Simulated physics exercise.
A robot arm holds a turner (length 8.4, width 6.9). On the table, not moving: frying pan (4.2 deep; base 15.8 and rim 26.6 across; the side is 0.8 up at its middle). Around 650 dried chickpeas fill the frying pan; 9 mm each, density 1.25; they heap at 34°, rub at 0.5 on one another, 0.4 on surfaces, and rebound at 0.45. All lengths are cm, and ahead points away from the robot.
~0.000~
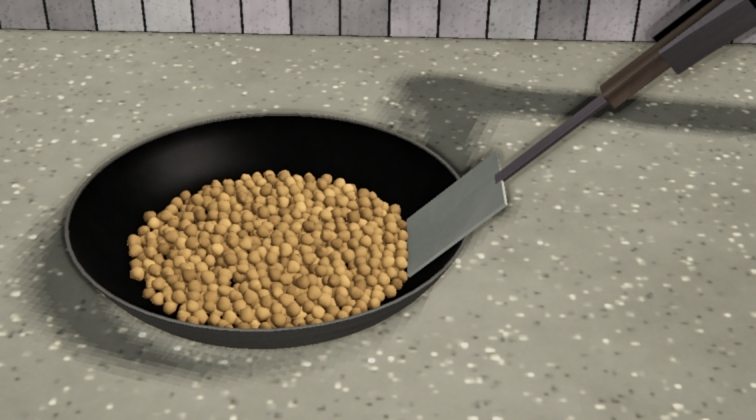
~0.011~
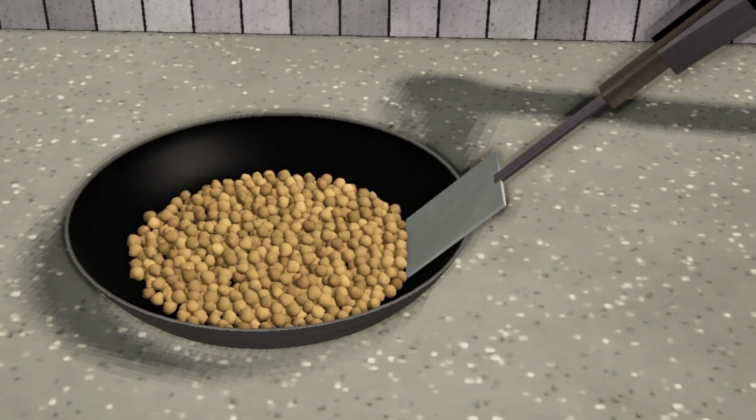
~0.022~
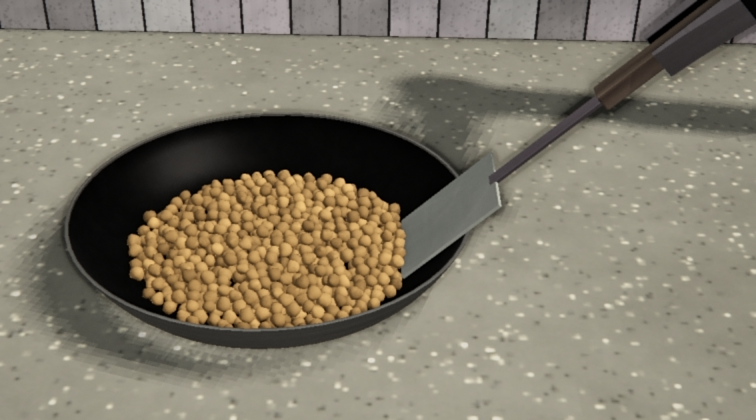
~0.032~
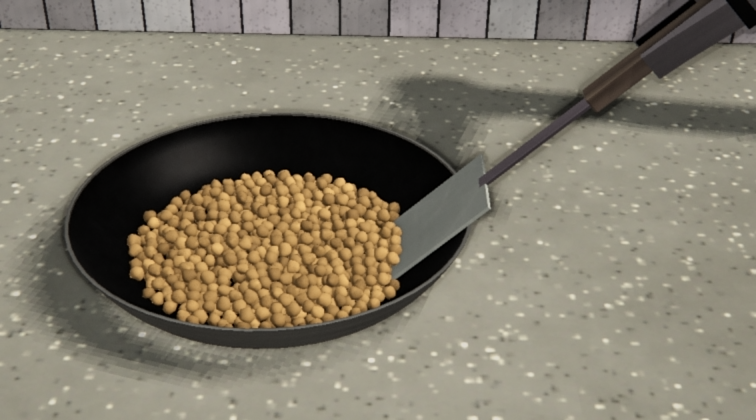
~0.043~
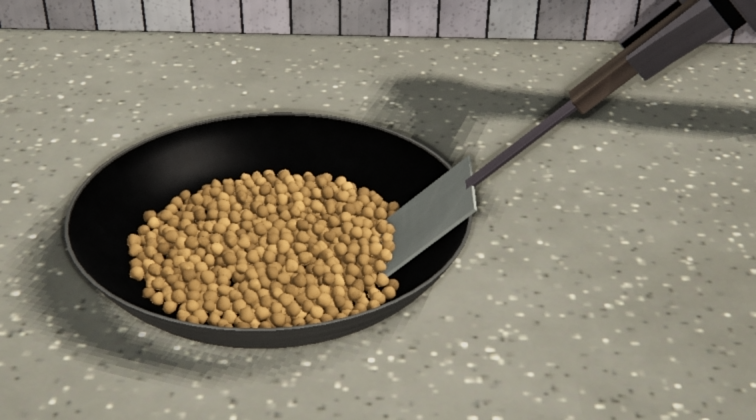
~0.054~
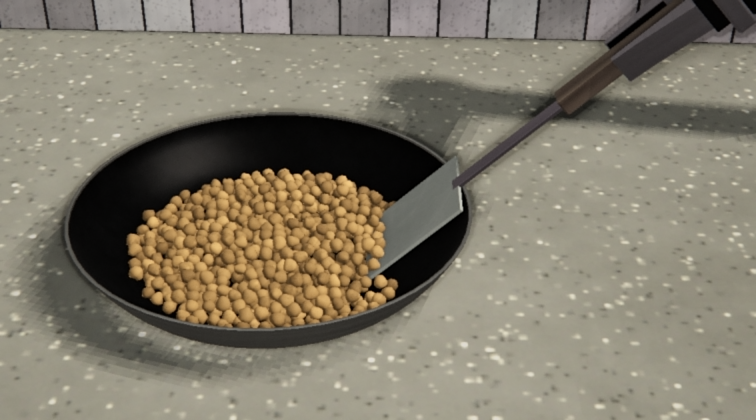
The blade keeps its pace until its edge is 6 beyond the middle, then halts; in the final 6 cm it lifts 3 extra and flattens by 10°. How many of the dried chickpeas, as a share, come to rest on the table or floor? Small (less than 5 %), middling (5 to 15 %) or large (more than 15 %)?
Share on the table or floor: Small (less than 5 %).
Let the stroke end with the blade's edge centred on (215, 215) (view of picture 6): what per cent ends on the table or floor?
About 0 per cent.
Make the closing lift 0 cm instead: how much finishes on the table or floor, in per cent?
About 0 per cent.
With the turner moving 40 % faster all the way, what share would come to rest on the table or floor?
It would be near 10 per cent.
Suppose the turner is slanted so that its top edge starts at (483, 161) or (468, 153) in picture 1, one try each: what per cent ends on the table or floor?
About 0 and 0 per cent.
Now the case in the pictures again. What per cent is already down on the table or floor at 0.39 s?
Some 2 per cent.
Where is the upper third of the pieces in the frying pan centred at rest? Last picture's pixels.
At about (151, 229).
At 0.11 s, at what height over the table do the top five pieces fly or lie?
Some 4 cm.
By 0.11 s, sloping 44°, highest piece 5 above the table; 654 in the frying pan.
By 0.16 s, sloping 40°, highest piece 5 above the table; 654 in the frying pan.
By 0.39 s, sloping 34°, highest piece 5 above the table; 645 in the frying pan, 7 on the table or floor, 2 on the blade or in flight.
By 1.44 s, sloping 34°, highest piece 4 above the table; 645 in the frying pan, 9 on the table or floor.
Final count, 645 in the frying pan, 9 on the table or floor. That is 1 % on the table or floor.
